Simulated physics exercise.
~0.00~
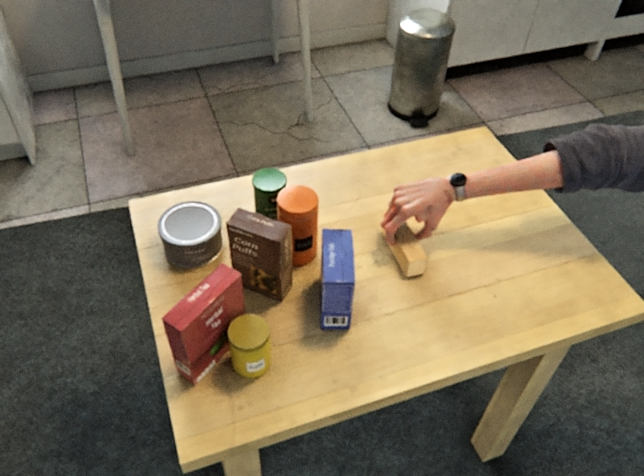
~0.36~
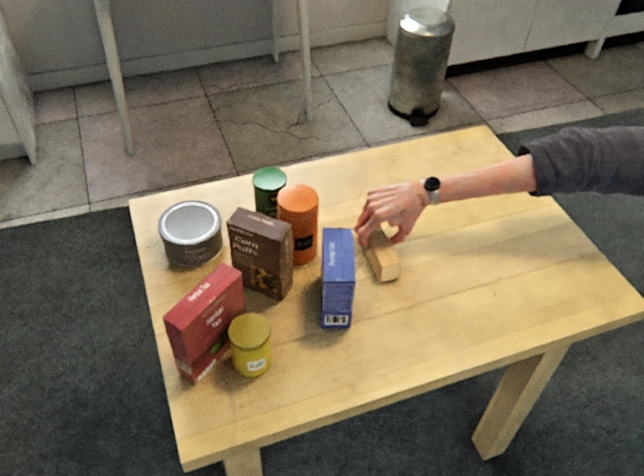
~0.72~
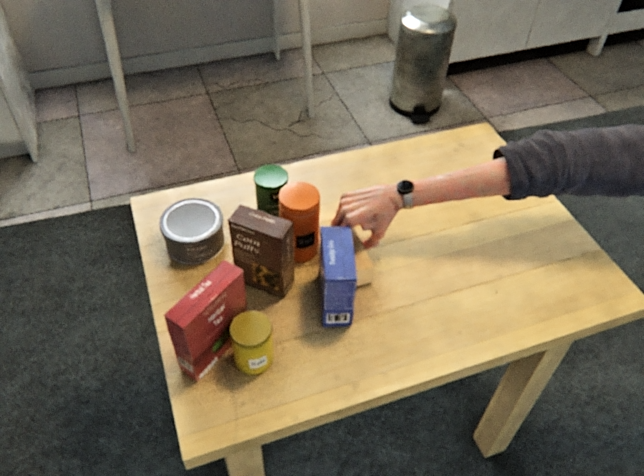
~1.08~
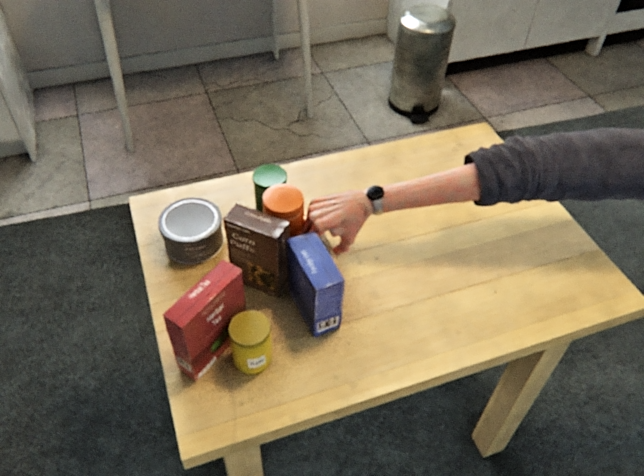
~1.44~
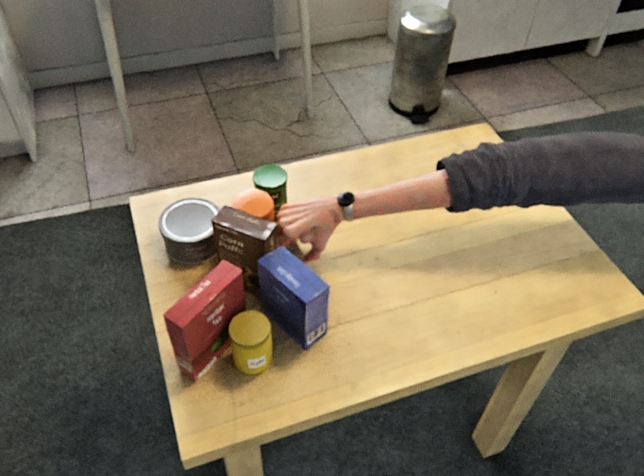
A hand wearing a dark watch slid a small wooden block left across a table, shoving the blue box and orange jar leftward and nudging the brown box, and everything was still standing at the end, with the other containers left in place.
